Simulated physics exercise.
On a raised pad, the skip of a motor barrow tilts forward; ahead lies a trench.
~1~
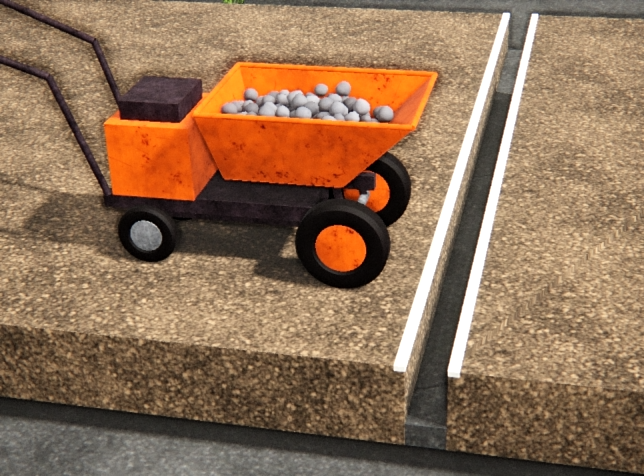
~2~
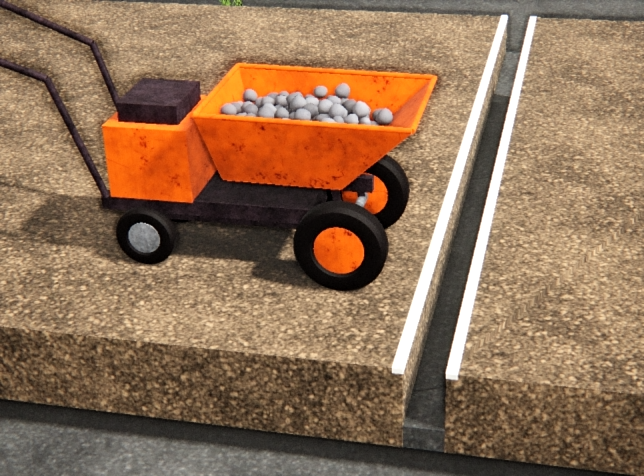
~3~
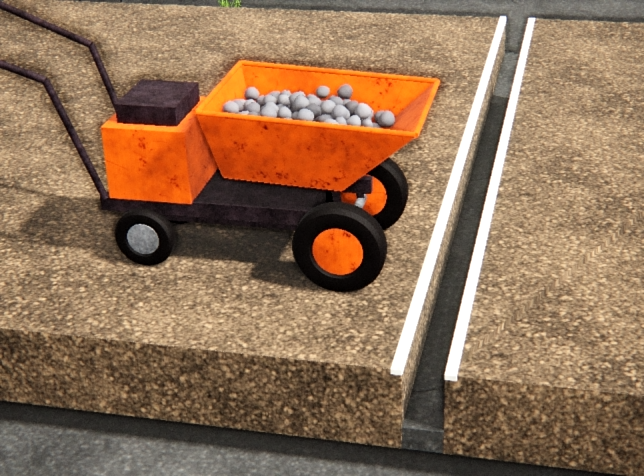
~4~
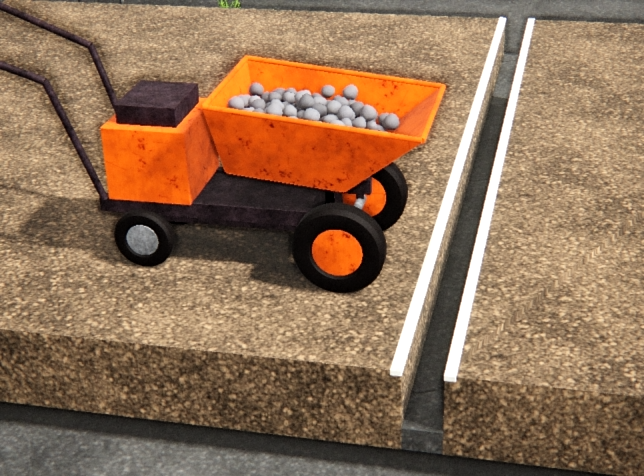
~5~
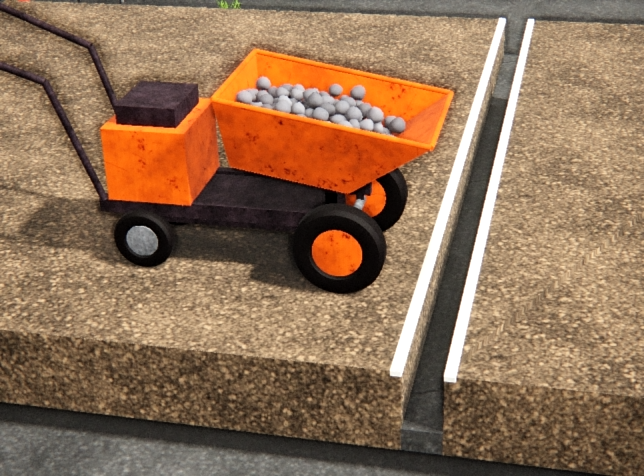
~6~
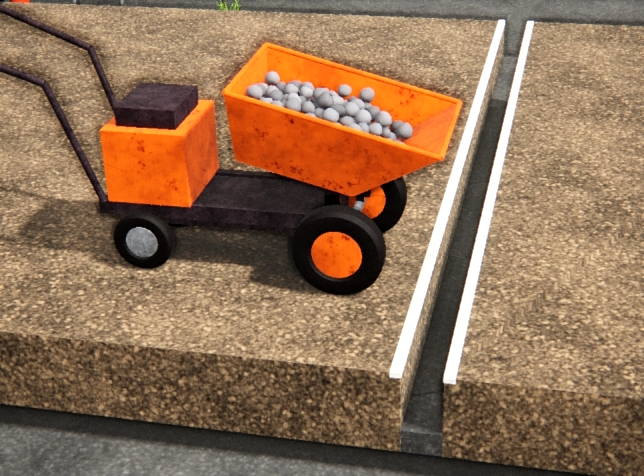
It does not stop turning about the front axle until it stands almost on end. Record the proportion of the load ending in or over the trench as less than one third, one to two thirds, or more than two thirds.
Beneath the one-third mark.
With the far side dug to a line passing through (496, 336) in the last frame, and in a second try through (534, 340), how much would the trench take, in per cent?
Around 10 percent first, around 90 percent second.
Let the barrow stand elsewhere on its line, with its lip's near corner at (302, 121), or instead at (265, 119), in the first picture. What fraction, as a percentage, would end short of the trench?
10 % then 30 %.
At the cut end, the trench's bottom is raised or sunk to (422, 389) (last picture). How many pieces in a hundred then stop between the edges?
About 0 per cent.
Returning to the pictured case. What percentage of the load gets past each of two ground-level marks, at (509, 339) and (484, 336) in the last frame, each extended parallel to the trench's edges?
The first comes to 60 %, the second to 70 %.
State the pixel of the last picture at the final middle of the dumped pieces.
Roughly pixel (567, 273).
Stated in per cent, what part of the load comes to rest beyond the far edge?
70 %.
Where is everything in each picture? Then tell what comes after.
In the first picture, lip of the skip (412, 128), level; top of the load (296, 118), round cobbles; first edge of the trench (413, 321); far edge (464, 326), the trench under half as wide as the skip, and about as deep as wide.
In the second picture, lip of the skip (412, 131), level; top of the load (296, 120).
In the third picture, lip of the skip (415, 135), tipped barely; top of the load (298, 120).
In the fourth picture, lip of the skip (422, 141), tipped a little; top of the load (303, 119).
In the fifth picture, lip of the skip (431, 148), tipped a little; top of the load (298, 111).
In the sixth picture, lip of the skip (440, 158), tipped a little; top of the load (294, 101); first edge of the trench (409, 328); far edge (460, 333).
Just after the last frame, skip tipped steeply; every one in the skip.
A moment on, skip tipped right over; the larger part in the skip; roughly a quarter beyond it; just a few falling.
Further on, skip tipped right over; roughly a third in the skip; roughly two thirds beyond it.
When it is over, skip tipped right over; roughly a third in the skip; not one in or heaped over the trench; roughly two thirds beyond it.
